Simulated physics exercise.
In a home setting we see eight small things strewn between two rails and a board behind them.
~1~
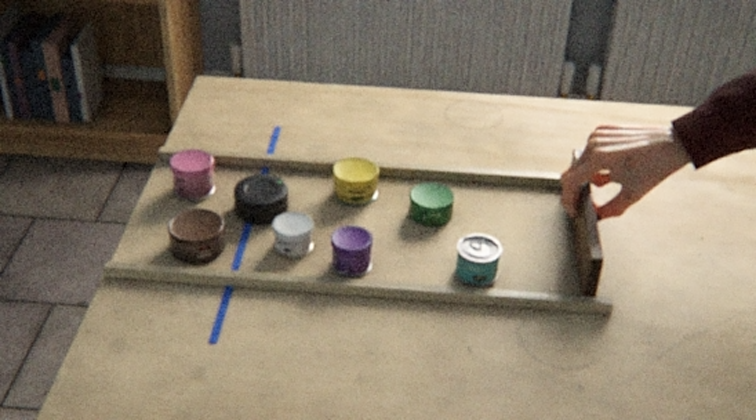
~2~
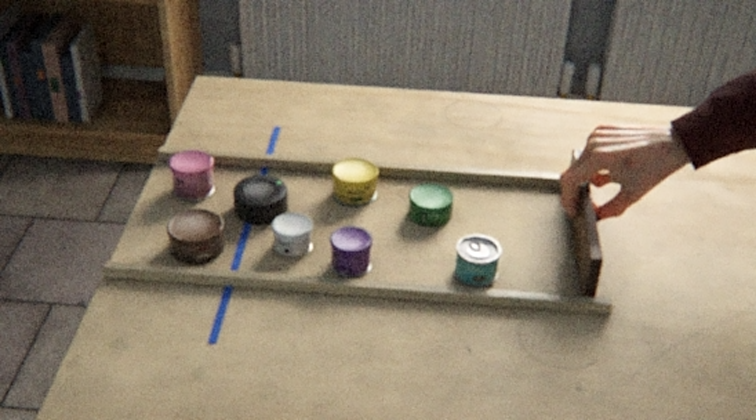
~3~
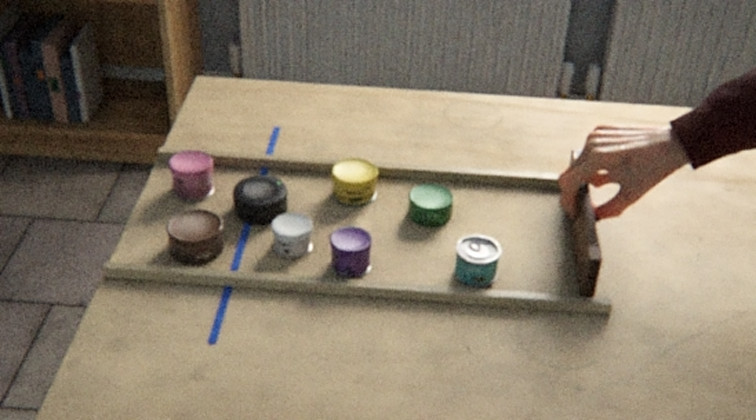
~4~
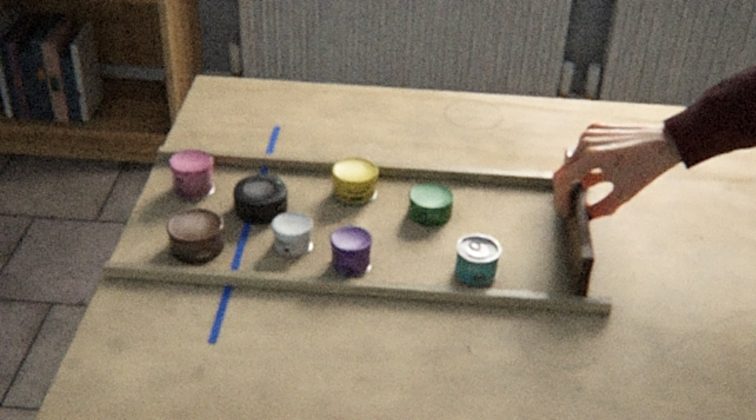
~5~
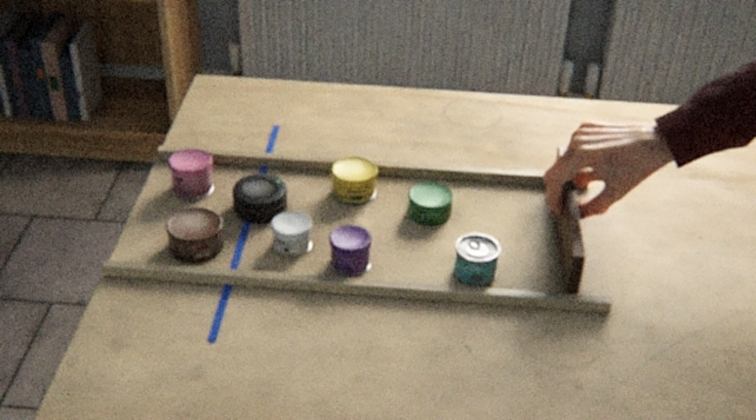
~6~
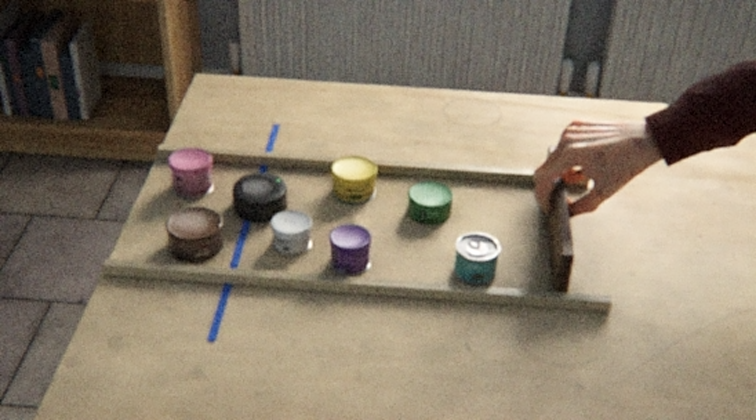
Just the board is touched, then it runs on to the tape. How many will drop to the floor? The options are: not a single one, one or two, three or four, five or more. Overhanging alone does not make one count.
Answer: Not a single one.
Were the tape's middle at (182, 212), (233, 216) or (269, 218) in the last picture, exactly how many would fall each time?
Tallies in the order given: 4, 0, 0.
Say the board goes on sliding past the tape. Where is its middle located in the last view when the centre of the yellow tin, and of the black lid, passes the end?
Estimated middle: (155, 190), and (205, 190) for the other.
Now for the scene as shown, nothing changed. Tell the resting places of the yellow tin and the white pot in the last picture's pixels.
The first sits around (238, 168), while the other sits around (225, 219).
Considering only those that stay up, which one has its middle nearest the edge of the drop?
Answer: The pink tin.
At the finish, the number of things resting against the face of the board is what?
4 in contact.
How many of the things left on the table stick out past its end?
The count is 0.
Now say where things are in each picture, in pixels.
In the first picture, pink tin (193, 176); brown tub (197, 236); black lid (261, 199); board (584, 221); tape (250, 219).
In the second picture, brown tub (196, 236); turquoise pot (477, 261).
In the third picture, black lid (260, 199); purple pot (351, 252).
In the fourth picture, pink tin (192, 175); white pot (293, 235).
In the fifth picture, brown tub (195, 235); yellow tin (354, 181).
In the sixth picture, pink tin (192, 173); brown tub (195, 234); black lid (260, 197); board (557, 217); tape (249, 217).
A little later, none off yet; pink tin at rest near (192, 173); brown tub at rest near (195, 234); black lid at rest near (260, 197).
When it is over, the number that fall off is zero.
